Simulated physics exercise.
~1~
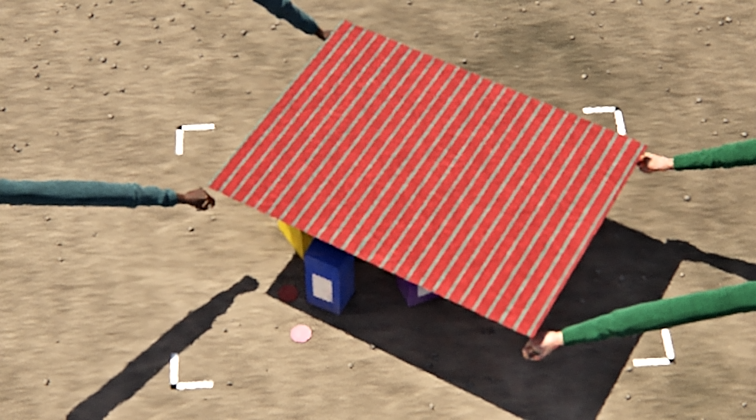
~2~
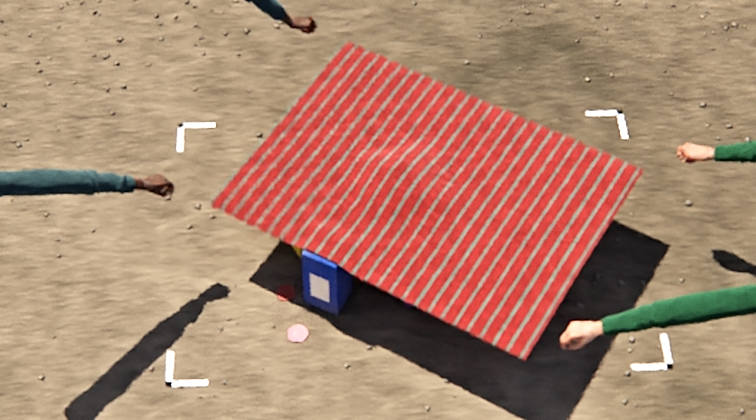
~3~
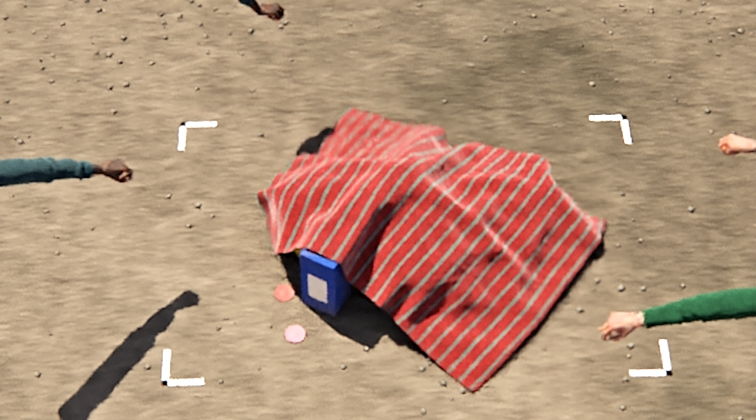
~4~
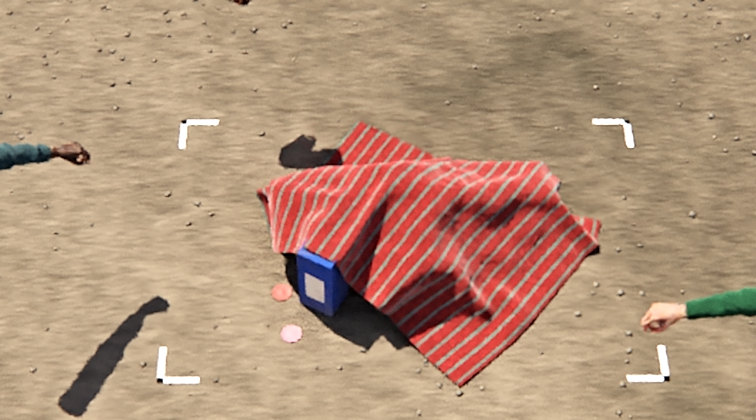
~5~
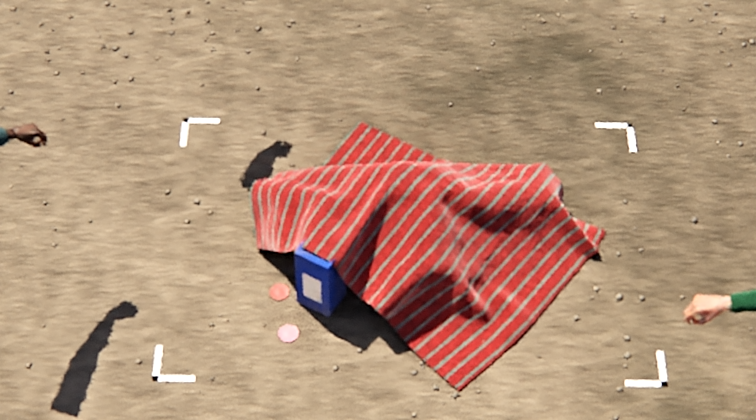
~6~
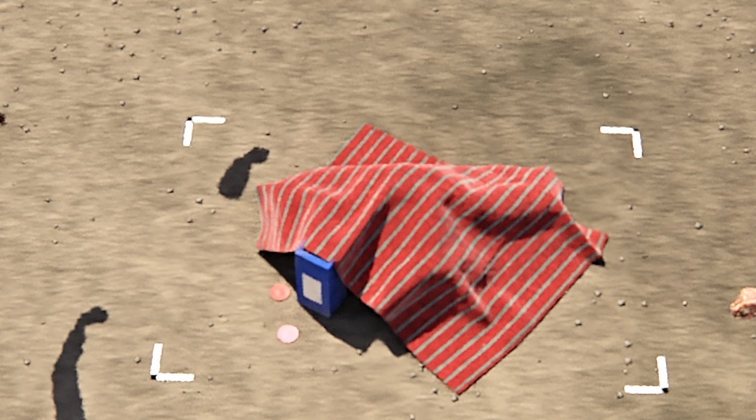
At first, four hands, two in teal sleeves on the left and two in green sleeves on the right, hold a red striped blanket taut above a few objects on bare, pebbly ground. The hands let go, and the blanket begins to drop while still nearly flat. It then sinks over the objects, crumpling into folds and raised peaks as the arms draw back. The cloth settles a little more, then stays still while the hands withdraw toward the edges. Finally it lies draped in a lumpy heap, with a blue box standing at its edge and two small pinkish discs uncovered beside it.
